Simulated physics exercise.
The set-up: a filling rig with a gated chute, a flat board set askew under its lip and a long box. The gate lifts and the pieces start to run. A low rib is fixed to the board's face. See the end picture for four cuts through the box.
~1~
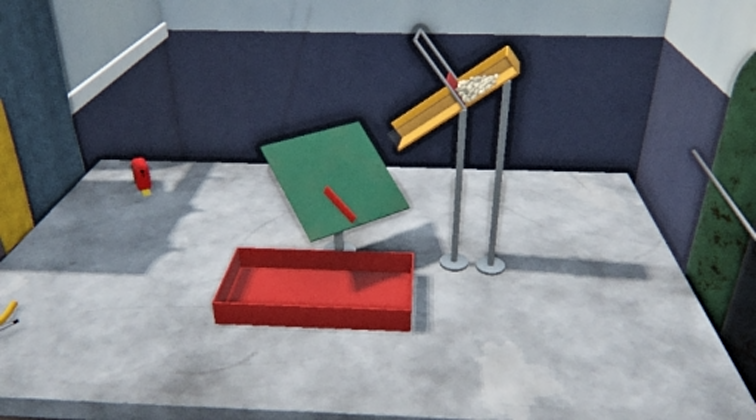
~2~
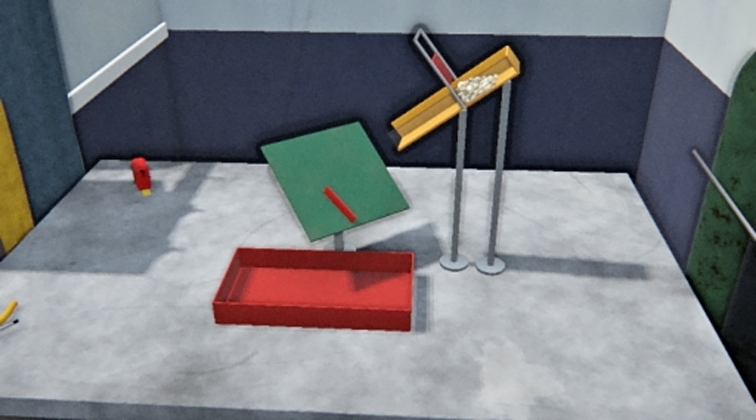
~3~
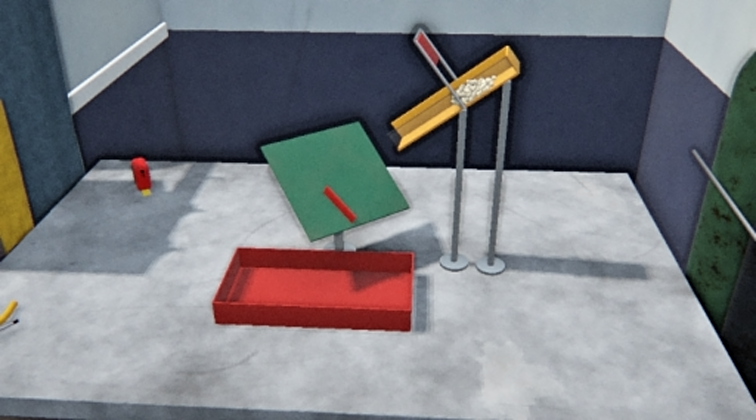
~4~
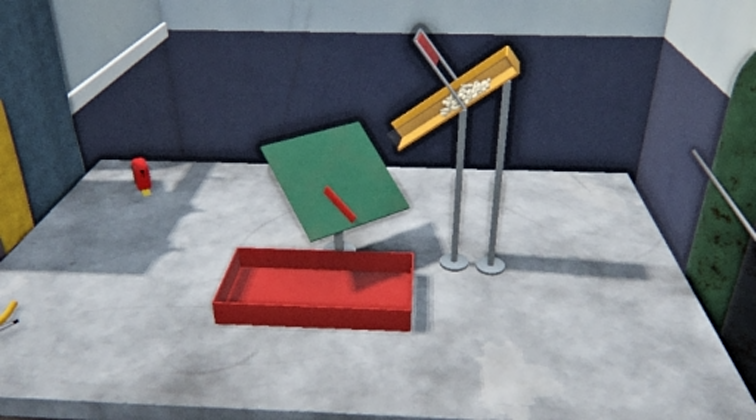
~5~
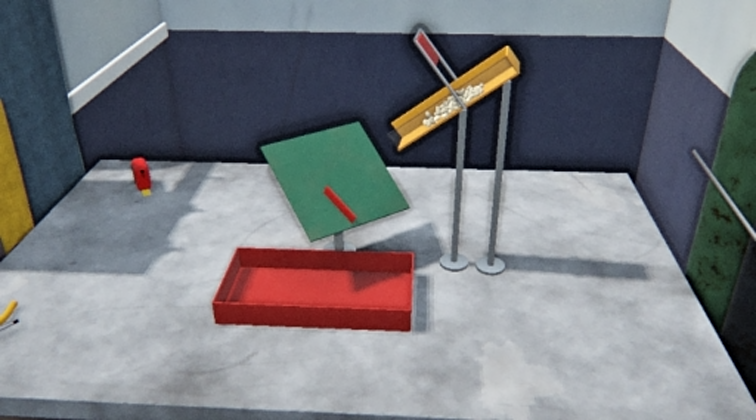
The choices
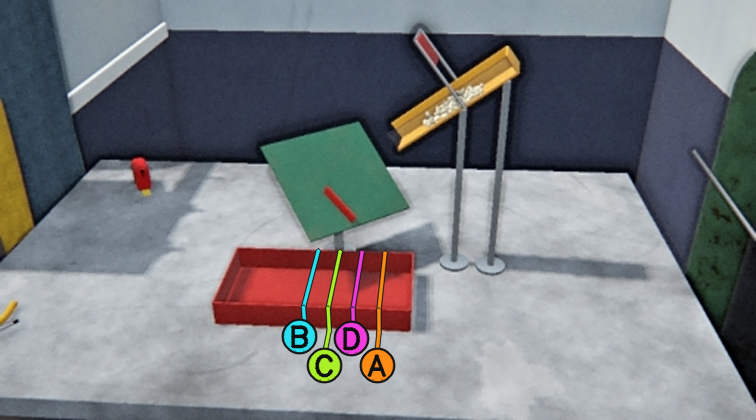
At the start, white beans sit behind a closed gate in a sloping yellow chute, above a tilted green board with a red rib and an empty red box. The gate slides up, then the beans run down the chute leftward, spreading out partway toward its lip.
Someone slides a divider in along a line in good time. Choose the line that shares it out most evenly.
The answer is line A.
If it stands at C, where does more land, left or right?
More lands on the right.
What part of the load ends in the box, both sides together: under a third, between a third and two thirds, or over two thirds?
Over two thirds.
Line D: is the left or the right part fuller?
More lands on the right.
On the marked copy, line A crosses the front rim at (378, 309); line B crosses the front rim at (303, 306); line C crosses the front rim at (328, 307); line D crosses the front rim at (353, 308).
Choosing A, of what is caught, close to two thirds on the left of the divider, close to a third on the right.
Choosing B, of what is caught, none at all on the left of the divider, the whole lot on the right.
Choosing C, of what is caught, none at all on the left of the divider, the whole lot on the right.
Choosing D, of what is caught, only a few on the left of the divider, all but a few on the right.
